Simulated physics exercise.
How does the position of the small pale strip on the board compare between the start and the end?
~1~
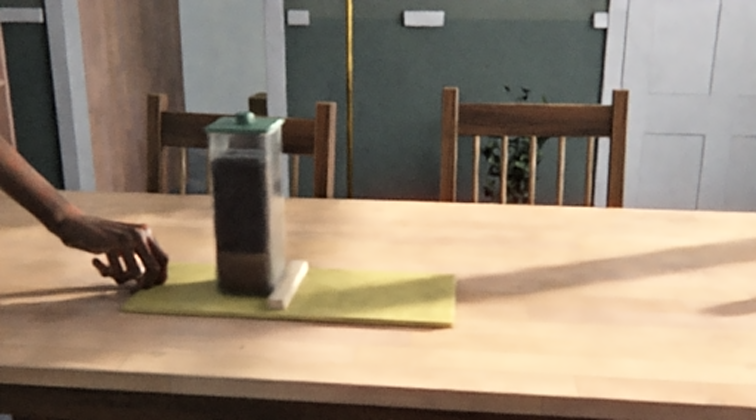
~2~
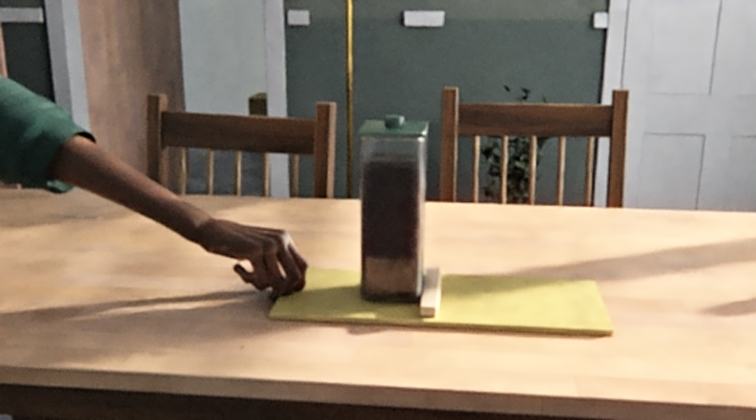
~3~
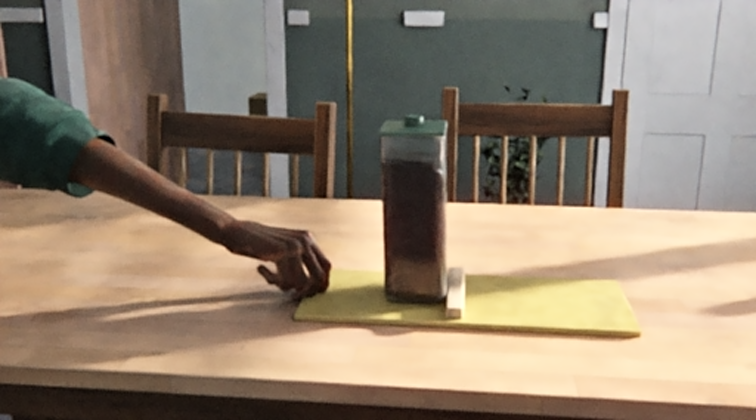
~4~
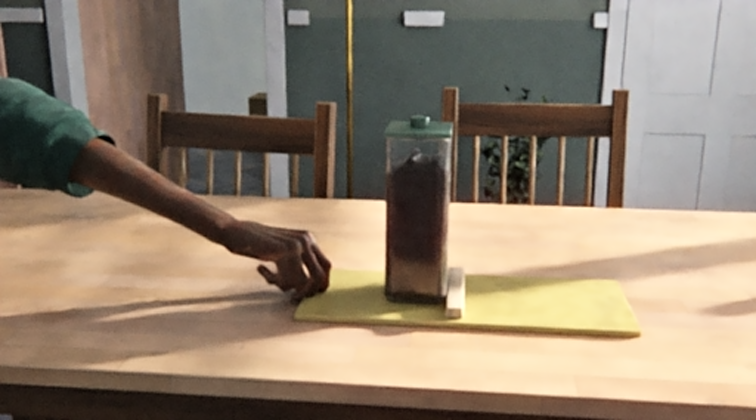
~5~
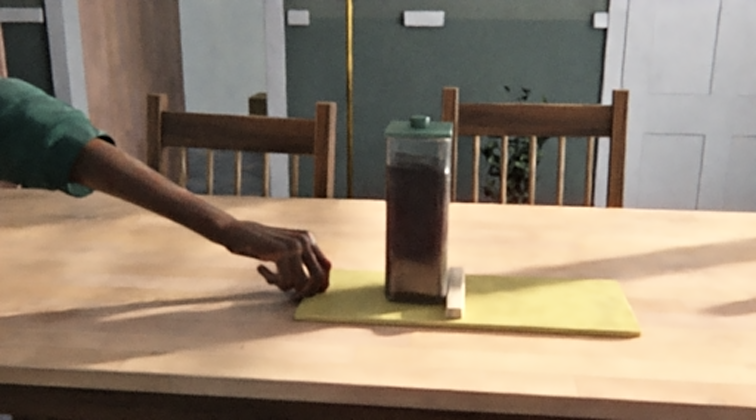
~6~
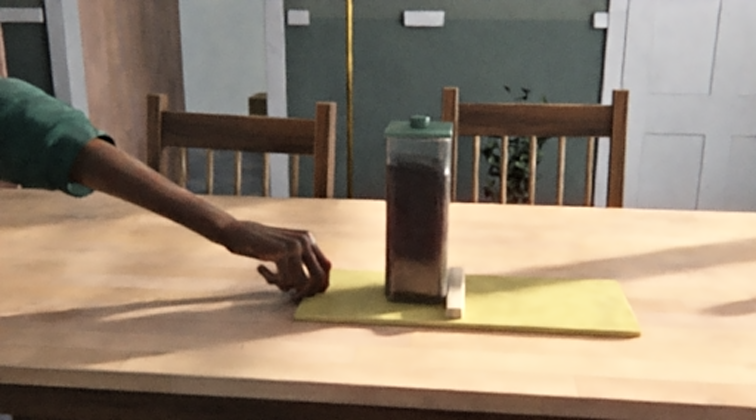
At the end the strip is farther to the right over the table than it was at the start, having travelled along with the yellow board.
